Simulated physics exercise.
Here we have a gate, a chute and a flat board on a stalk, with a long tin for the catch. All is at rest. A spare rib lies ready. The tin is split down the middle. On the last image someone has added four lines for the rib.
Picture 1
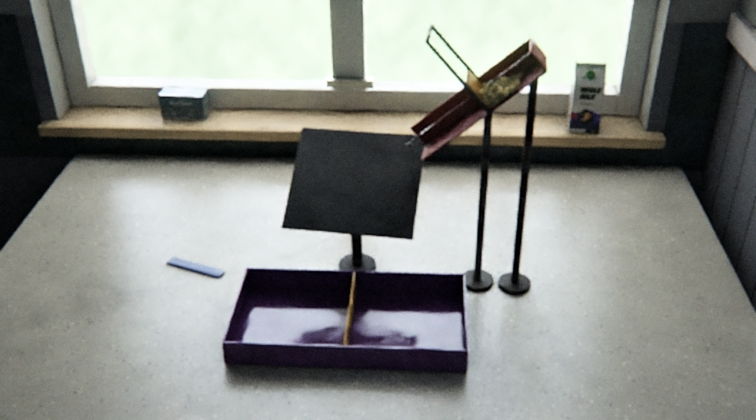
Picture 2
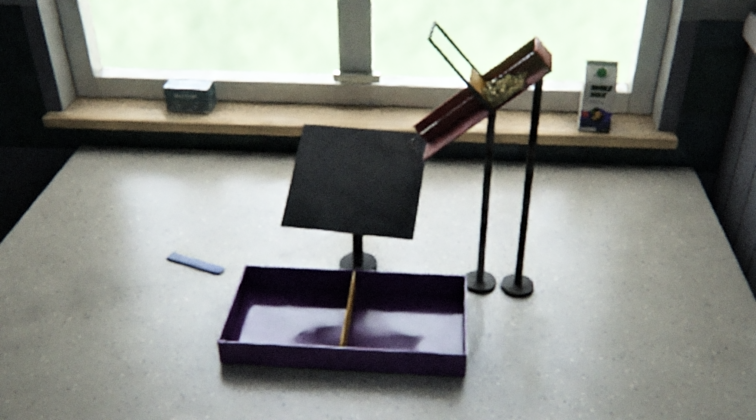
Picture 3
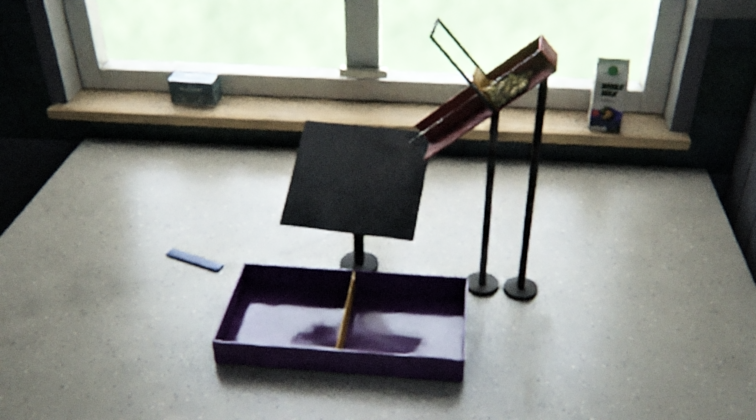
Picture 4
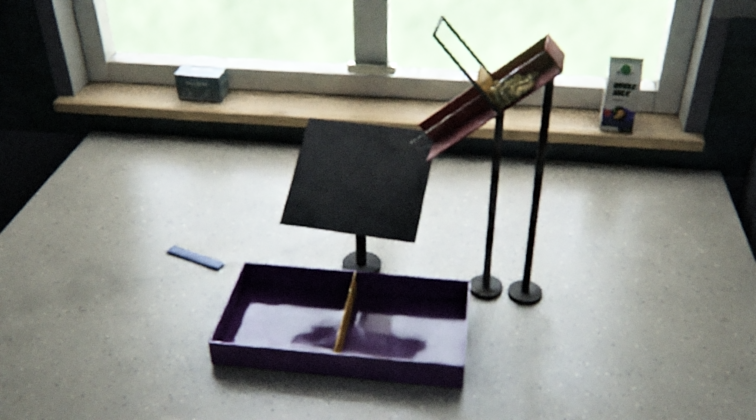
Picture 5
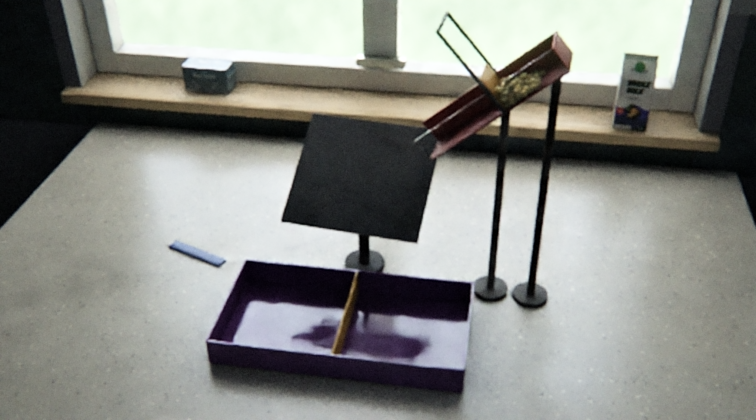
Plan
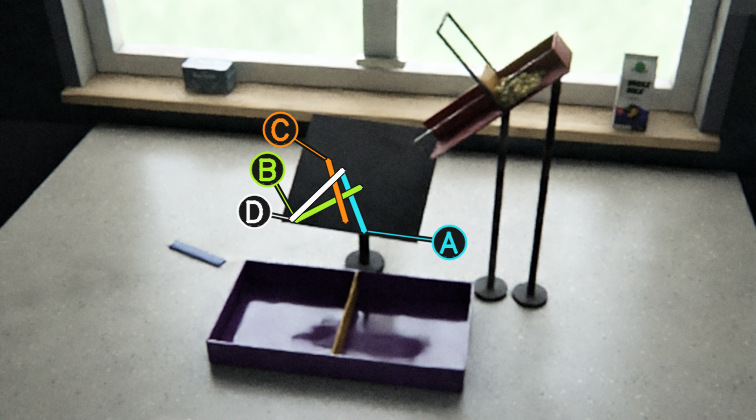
To begin with, a raised reddish chute on two dark posts holds a small pale load behind its gate, above a tilted black board and a divided purple tin on a table. The view drifts slightly throughout, while the chute, load, board and tin all stay at rest.
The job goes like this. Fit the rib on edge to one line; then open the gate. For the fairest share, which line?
Line C.
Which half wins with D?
The left half.
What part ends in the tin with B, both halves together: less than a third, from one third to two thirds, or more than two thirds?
Line B gives more than two thirds.
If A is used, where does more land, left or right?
More lands on the right.
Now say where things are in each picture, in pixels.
The first frame shows load behind the gate near (501, 87), soya beans; lip of the chute near (424, 153), sloping fairly steeply.
The second frame shows middle of the board near (356, 179), tilted fairly steeply; middle of its low edge near (346, 232); of its high edge near (366, 128).
The third frame shows front corners of the tin near (212, 341) and (464, 359); front end of its middle wall near (336, 350); gate still shut near (477, 78).
The fourth frame shows middle of the load near (514, 86); lip near (431, 152).
The fifth frame shows middle of the load near (520, 85); lip near (435, 151).
On the marked copy, line A from (341, 171) to (364, 230); line B from (360, 187) to (296, 220); line C from (328, 160) to (345, 220); line D from (342, 170) to (291, 219).
With A, of what is caught, a small share in the left half, the bulk in the right.
With B, of what is caught, all but a few in the left half, a small share in the right.
With C, of what is caught, close to half in the left half, close to half in the right.
With D, of what is caught, all but a few in the left half, a small share in the right.
